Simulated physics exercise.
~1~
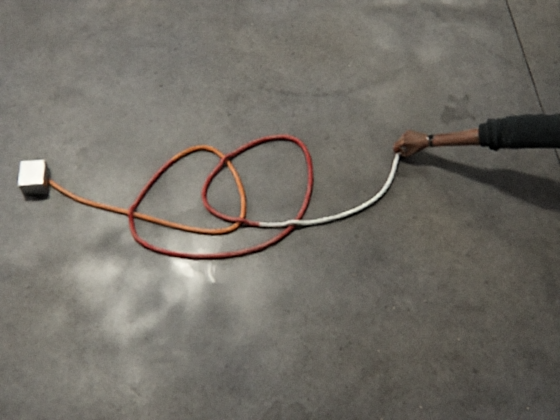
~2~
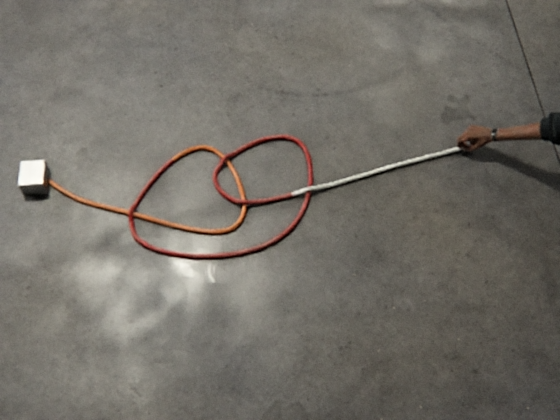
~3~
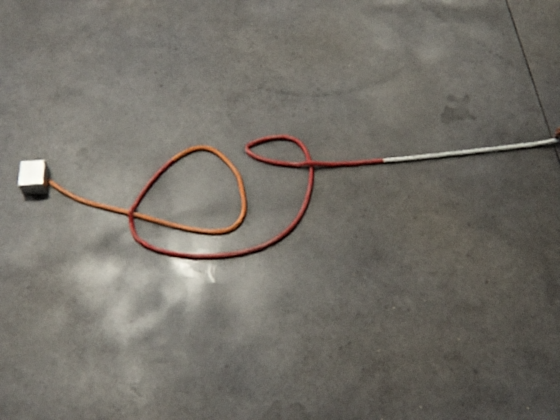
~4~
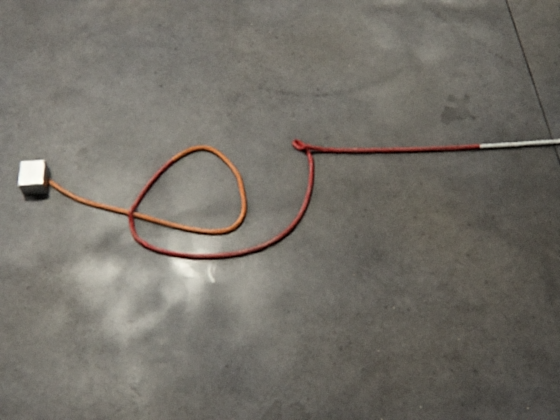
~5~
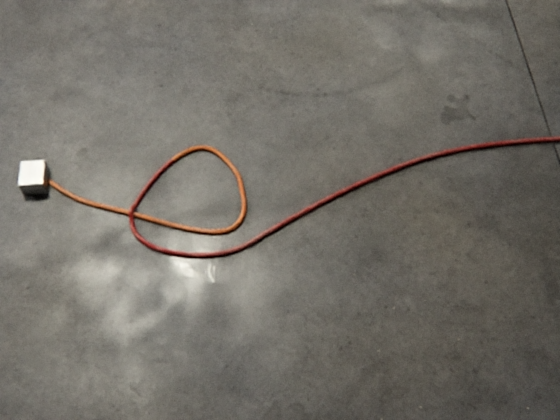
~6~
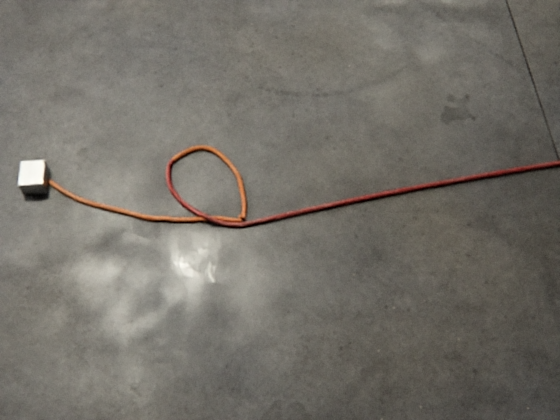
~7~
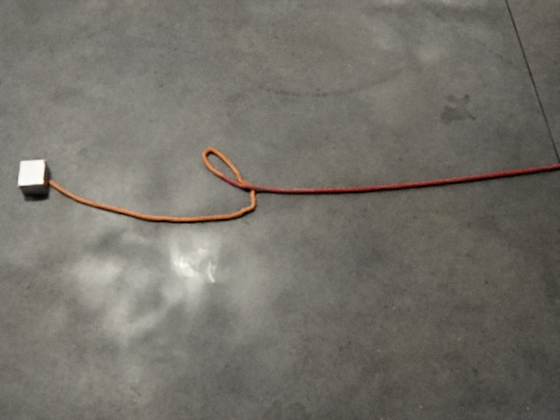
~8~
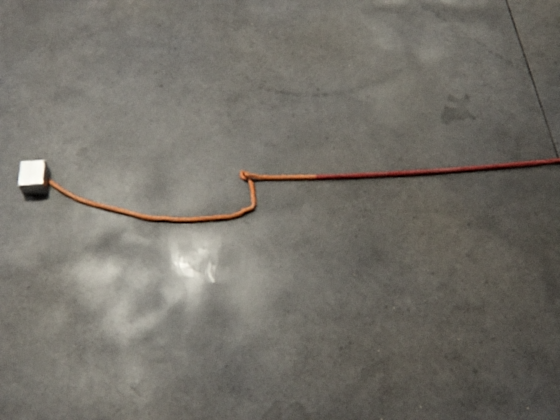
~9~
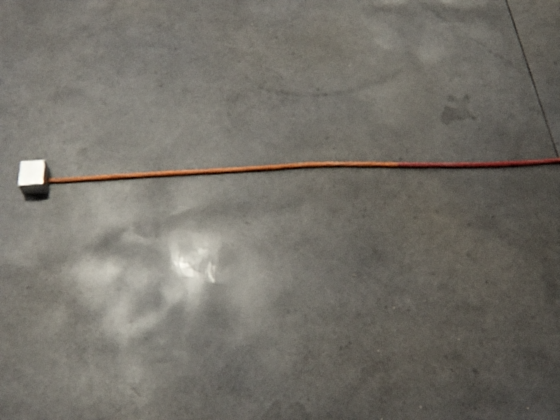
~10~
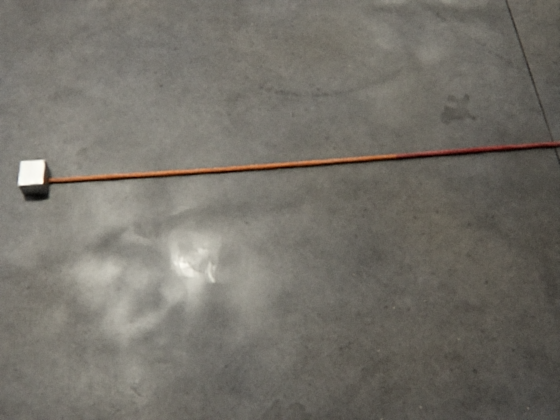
The clip shows an orange, red and white rope looped on a grey floor, attached to a white block at left, as a hand pulls its white end rightward out of view; the loops shrink and vanish, leaving the rope straight without a knot.
